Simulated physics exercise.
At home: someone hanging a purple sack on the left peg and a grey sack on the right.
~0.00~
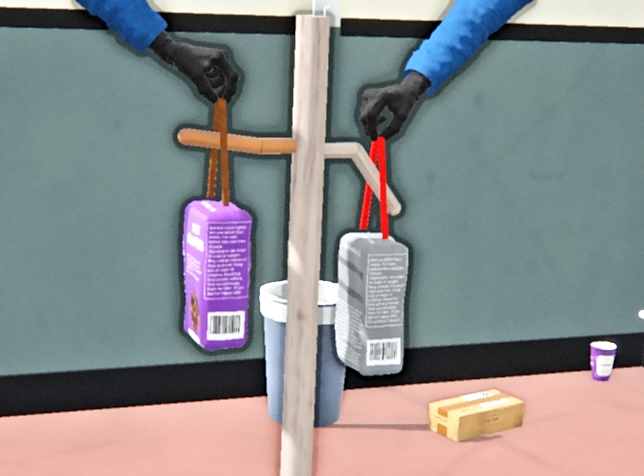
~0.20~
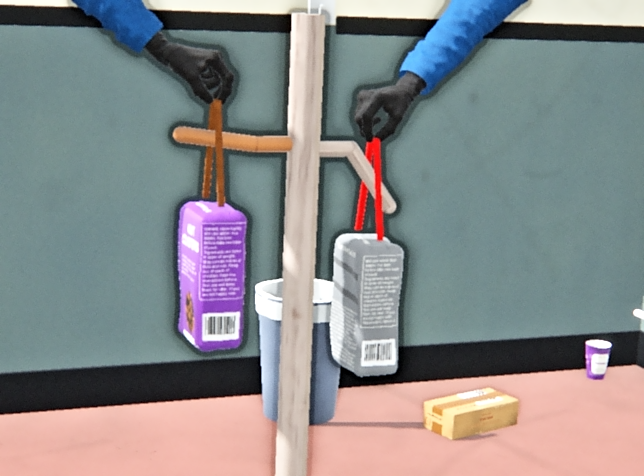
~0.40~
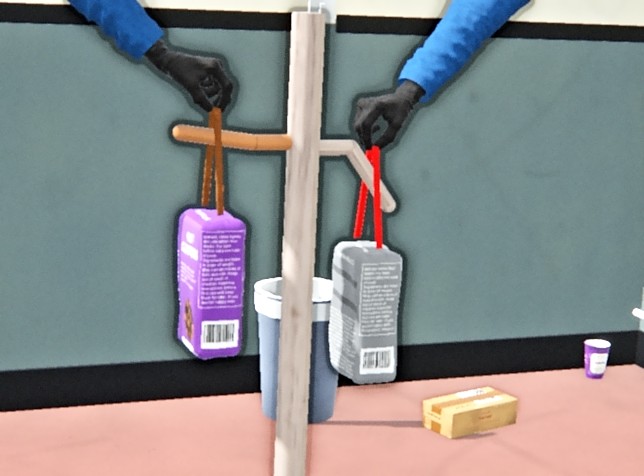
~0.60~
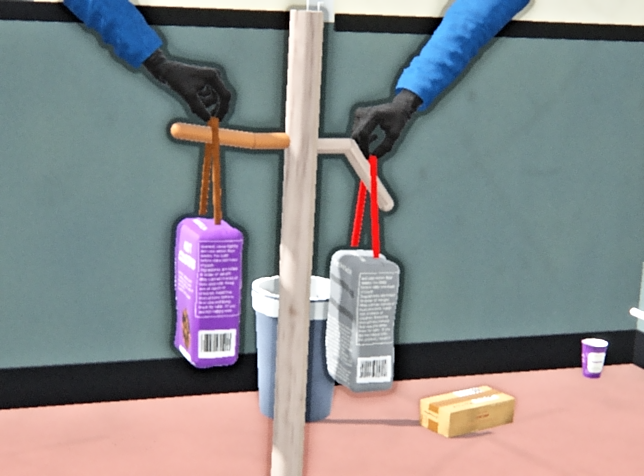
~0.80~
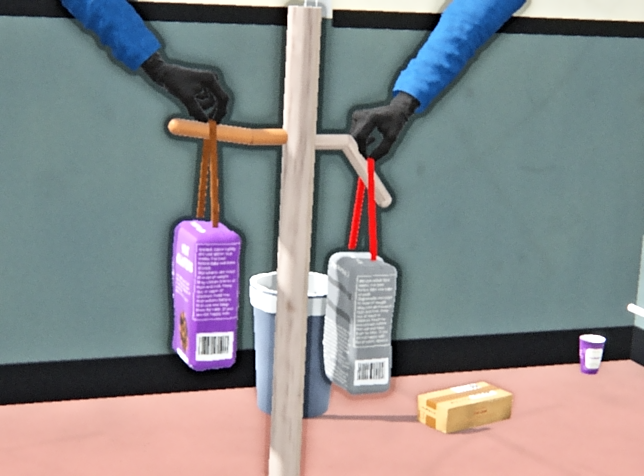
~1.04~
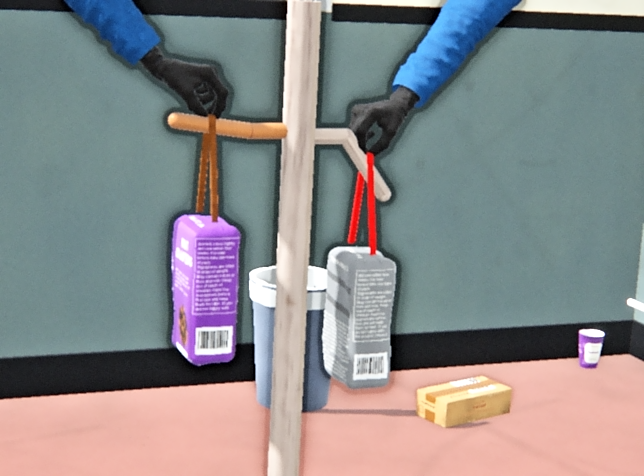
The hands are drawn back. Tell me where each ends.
As it turns out, the purple sack remains on its peg and the grey sack slips off its peg.
Around 1.30 s, purple sack hanging from its loop near (205, 291); grey sack falling near (353, 404).
Around 1.54 s, purple sack hanging from its loop near (208, 292); grey sack on the floor.
Finally, purple sack hanging from its loop near (208, 292); grey sack on the floor. The purple sack stays hanging and the grey sack drops to the floor.
